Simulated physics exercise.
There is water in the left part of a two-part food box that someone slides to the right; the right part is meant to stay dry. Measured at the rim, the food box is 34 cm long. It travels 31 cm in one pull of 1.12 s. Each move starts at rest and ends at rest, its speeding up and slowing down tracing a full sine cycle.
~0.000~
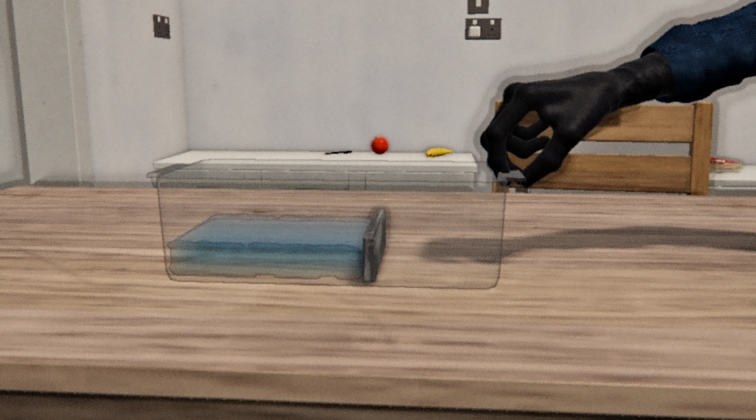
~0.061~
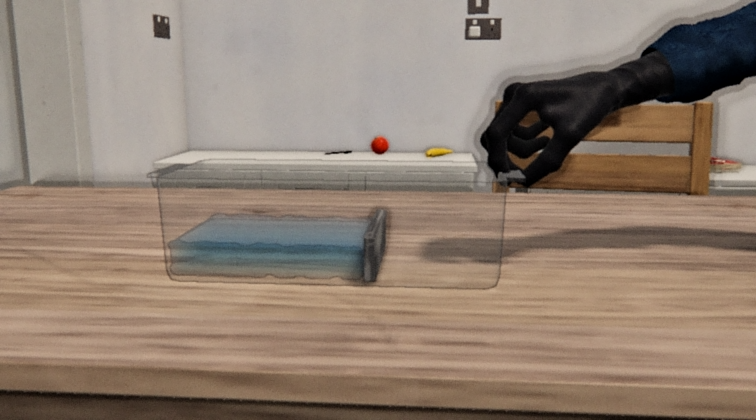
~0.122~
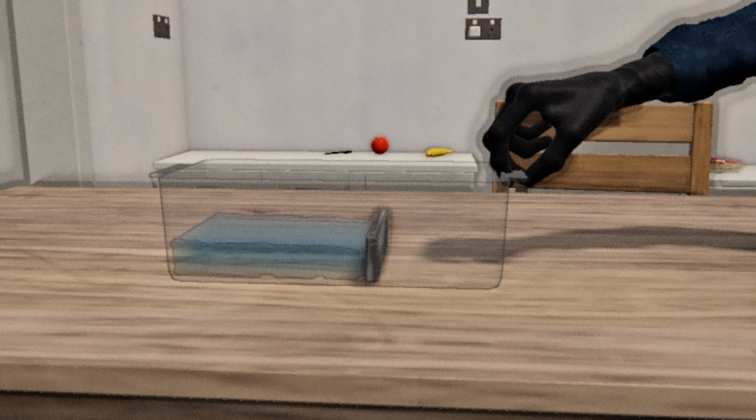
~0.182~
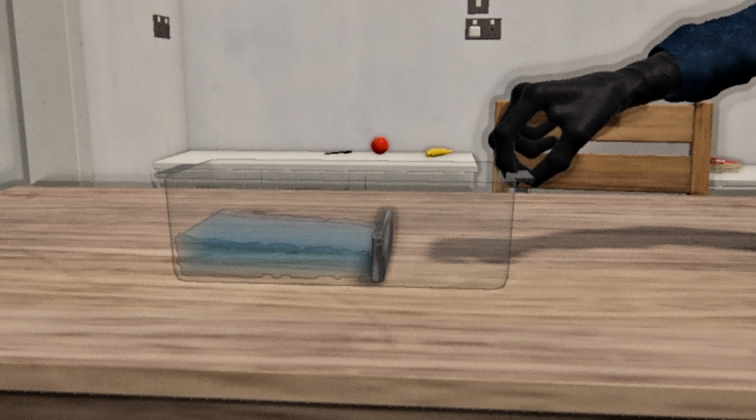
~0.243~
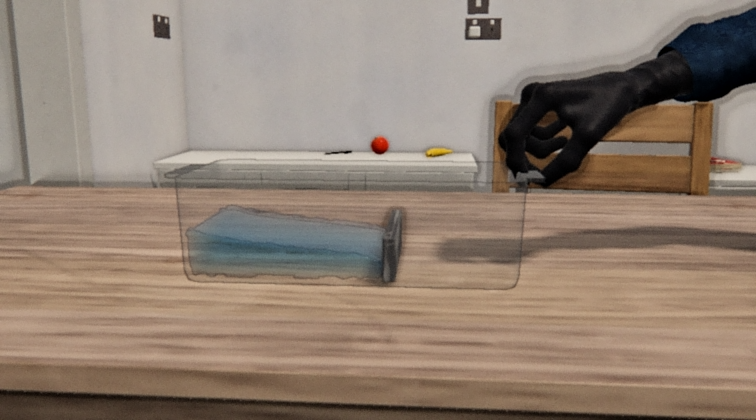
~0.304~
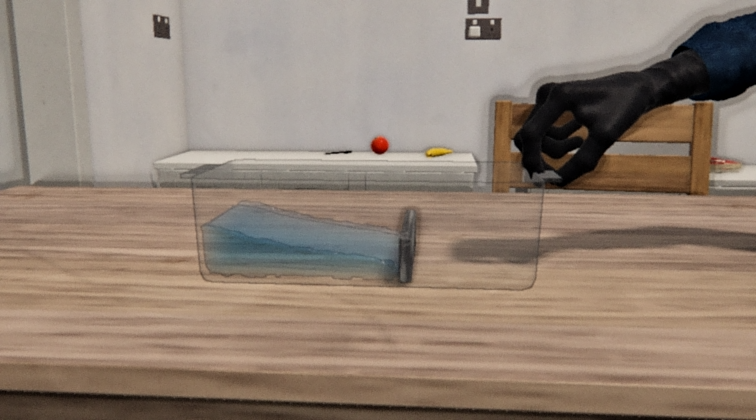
We see a black-gloved hand gripping the right rim of a clear divided box on a wooden table, then sliding it slightly rightward as the blue water in its left part tilts, higher on the left side.
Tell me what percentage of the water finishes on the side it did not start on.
I would say 18 per cent.
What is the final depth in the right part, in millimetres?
Some 10 mm deep.
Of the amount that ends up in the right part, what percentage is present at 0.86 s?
I'd say something like 60 per cent at that point.
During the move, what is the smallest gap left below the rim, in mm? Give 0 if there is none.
40 mm.
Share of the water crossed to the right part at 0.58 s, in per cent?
Roughly 0 percent.
After 0.58 s it has gone 17 cm; 0 per cent is on the right side and 0 is out of the food box.
After 0.86 s it has gone 29 cm; 10 per cent is on the right side and 0 is out of the food box.
After 1.13 s it has gone 31 cm; 17 per cent is on the right side and 0 is out of the food box.
After 1.41 s it has gone 31 cm; 17 per cent is on the right side and 0 is out of the food box.
In the end 18 per cent is on the right side and 0 is out of the food box.
